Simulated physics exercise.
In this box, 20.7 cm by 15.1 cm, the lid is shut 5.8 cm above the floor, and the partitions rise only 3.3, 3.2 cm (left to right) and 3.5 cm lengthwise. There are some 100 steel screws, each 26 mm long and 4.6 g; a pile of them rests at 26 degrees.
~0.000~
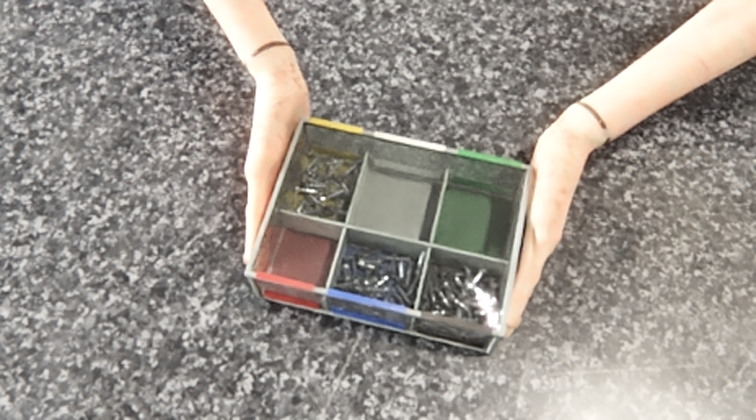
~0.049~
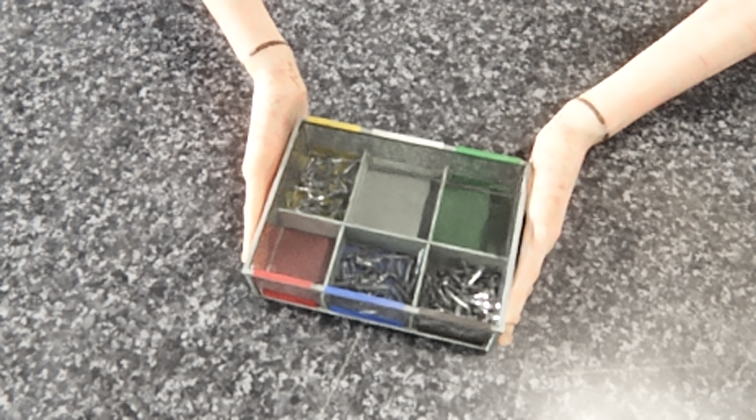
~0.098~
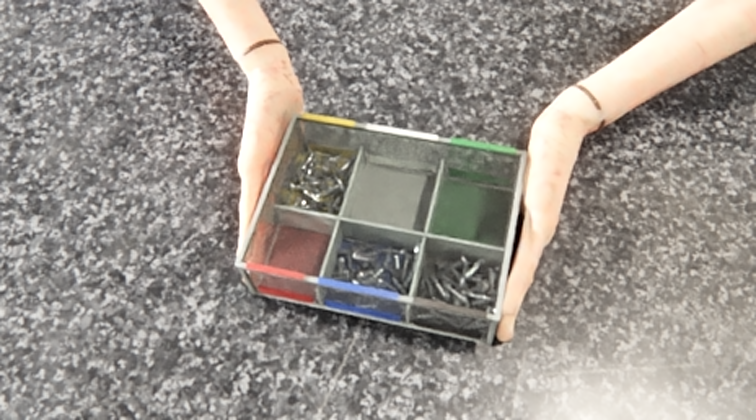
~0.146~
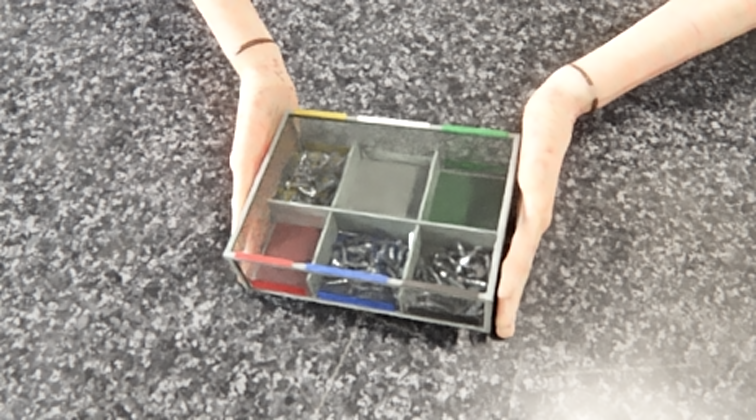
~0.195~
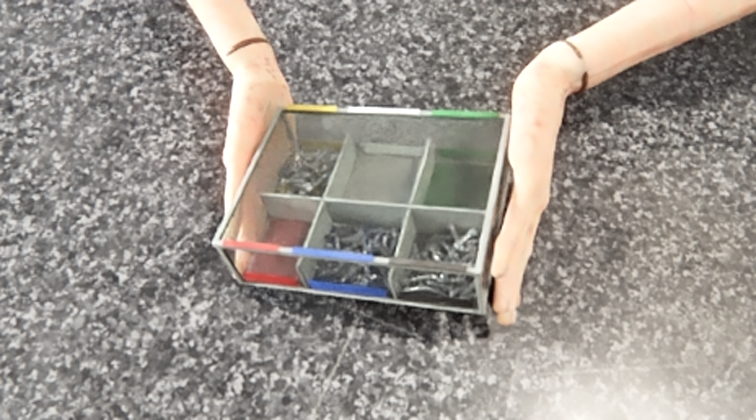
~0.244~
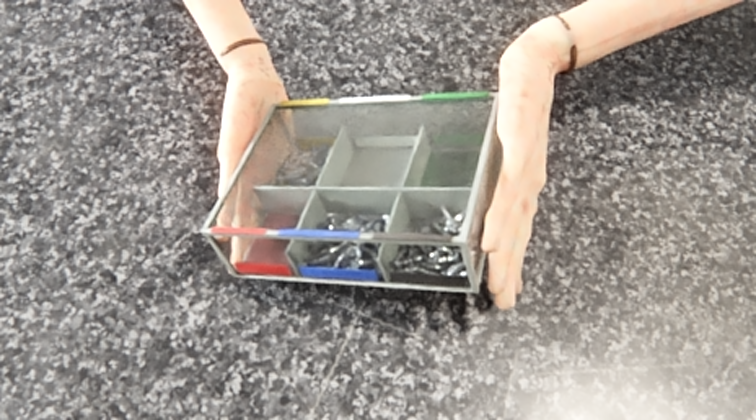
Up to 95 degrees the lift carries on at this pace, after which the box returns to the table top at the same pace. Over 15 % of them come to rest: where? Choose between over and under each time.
Red: Under. Blue: Under. Green: Under. Yellow: Over. White: Under. Black: Under.
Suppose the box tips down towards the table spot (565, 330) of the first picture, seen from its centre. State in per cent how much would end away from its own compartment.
About 55 per cent.
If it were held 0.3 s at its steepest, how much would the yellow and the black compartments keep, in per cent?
Then yellow keeps 90% and black keeps 5%.
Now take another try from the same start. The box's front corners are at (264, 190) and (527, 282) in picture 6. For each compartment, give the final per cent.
In per cent, the final split is red 0, blue 10, green 45, yellow 30, white 0, black 15.
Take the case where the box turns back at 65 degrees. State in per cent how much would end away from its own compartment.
About 5 per cent.
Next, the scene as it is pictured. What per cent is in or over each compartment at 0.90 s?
Red 5 %, blue 20 %, green 0 %, yellow 45 %, white 10 %, black 15 %.
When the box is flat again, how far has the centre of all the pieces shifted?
Displacement: Near 8.5 cm.
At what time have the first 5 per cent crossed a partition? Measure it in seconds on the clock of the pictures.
It comes at roughly 0.80 s.
After 0.90 s, tilt 93 degrees; red 5 %, blue 20 %, yellow 45 %, white 10 %, black 15 %.
After 1.33 s, tilt 40 degrees; blue 5 %, yellow 85 %, white 5 %.
Then, at 1.84 s, tilt 0 degrees; blue 5 %, yellow 85 %, white 5 %.
At rest (2.3 s), red 0 %, blue 5 %, green 0 %, yellow 85 %, white 5 %, black 0 %.
